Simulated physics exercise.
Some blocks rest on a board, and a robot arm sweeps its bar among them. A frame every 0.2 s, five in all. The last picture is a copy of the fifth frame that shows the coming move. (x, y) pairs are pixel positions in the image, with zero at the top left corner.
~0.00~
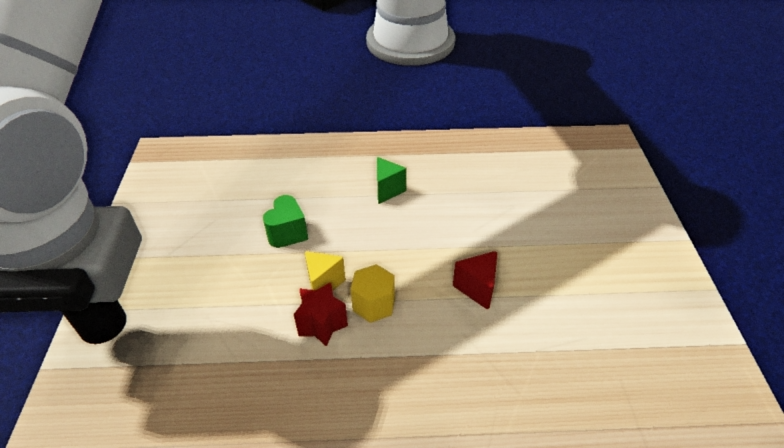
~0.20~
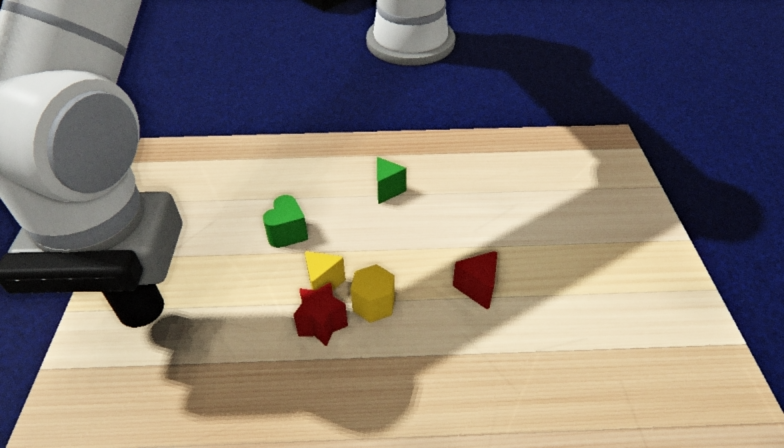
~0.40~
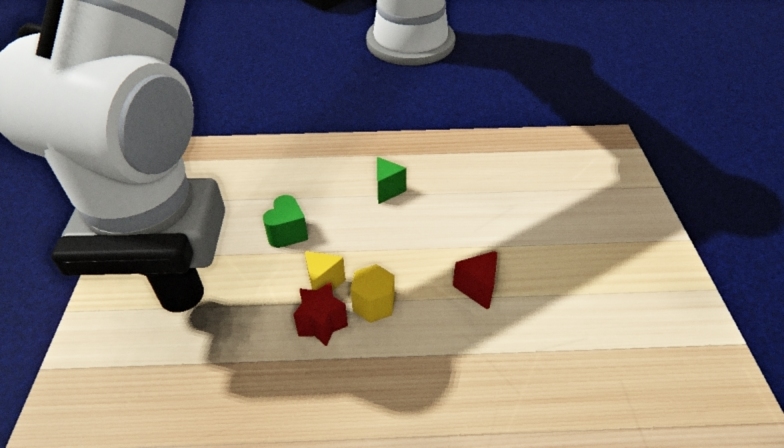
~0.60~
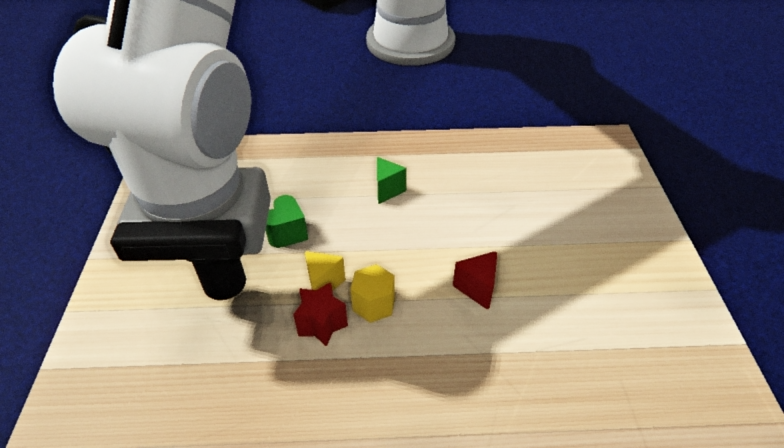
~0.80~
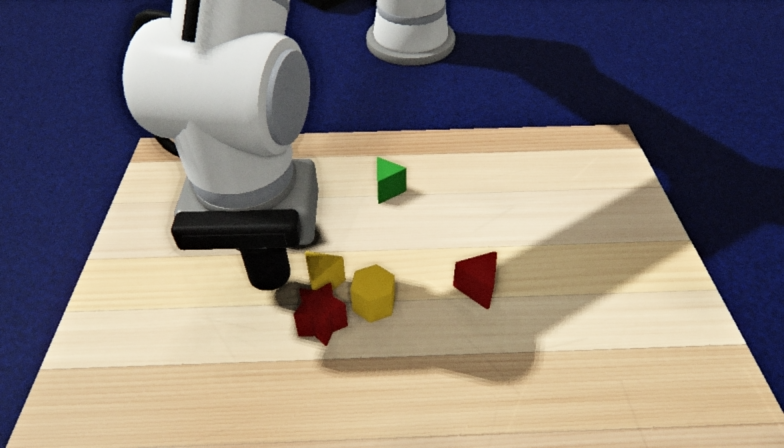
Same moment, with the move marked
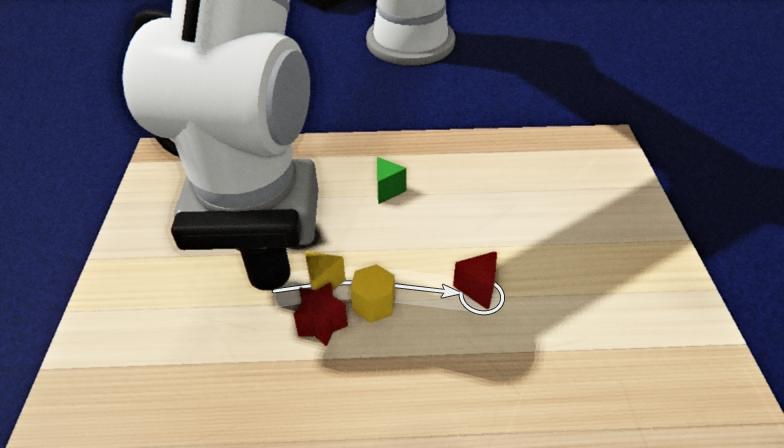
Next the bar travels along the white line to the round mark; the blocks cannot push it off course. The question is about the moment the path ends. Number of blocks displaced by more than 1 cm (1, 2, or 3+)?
There will be three or more blocks displaced.
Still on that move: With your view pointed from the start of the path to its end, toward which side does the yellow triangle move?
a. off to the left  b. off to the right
(a)
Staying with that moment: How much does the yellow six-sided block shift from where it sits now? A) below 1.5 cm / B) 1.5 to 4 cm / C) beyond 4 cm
The one that fits is C, beyond 4 cm.
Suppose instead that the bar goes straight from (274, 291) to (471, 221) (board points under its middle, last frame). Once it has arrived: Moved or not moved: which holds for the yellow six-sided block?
It stays put.
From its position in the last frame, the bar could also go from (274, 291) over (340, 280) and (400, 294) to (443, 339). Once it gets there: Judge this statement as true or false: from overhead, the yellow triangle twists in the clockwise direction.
This is false.
Path on the board, from (274, 291) over (378, 284) to (482, 296).
On the path given first. One third of the way, bar at (342, 266); yellow triangle at (376, 257), turned 15° clockwise; yellow six-sided block at (384, 285), turned 25° clockwise.
Two thirds of the way, bar at (413, 271); yellow triangle at (445, 255), turned 15° anticlockwise; yellow six-sided block at (420, 300).
At the end, bar at (485, 279); red star in place; yellow triangle at (470, 244), turned 60° anticlockwise; yellow six-sided block at (426, 302), turned 145° clockwise; red triangle at (518, 263), turned 25° clockwise.
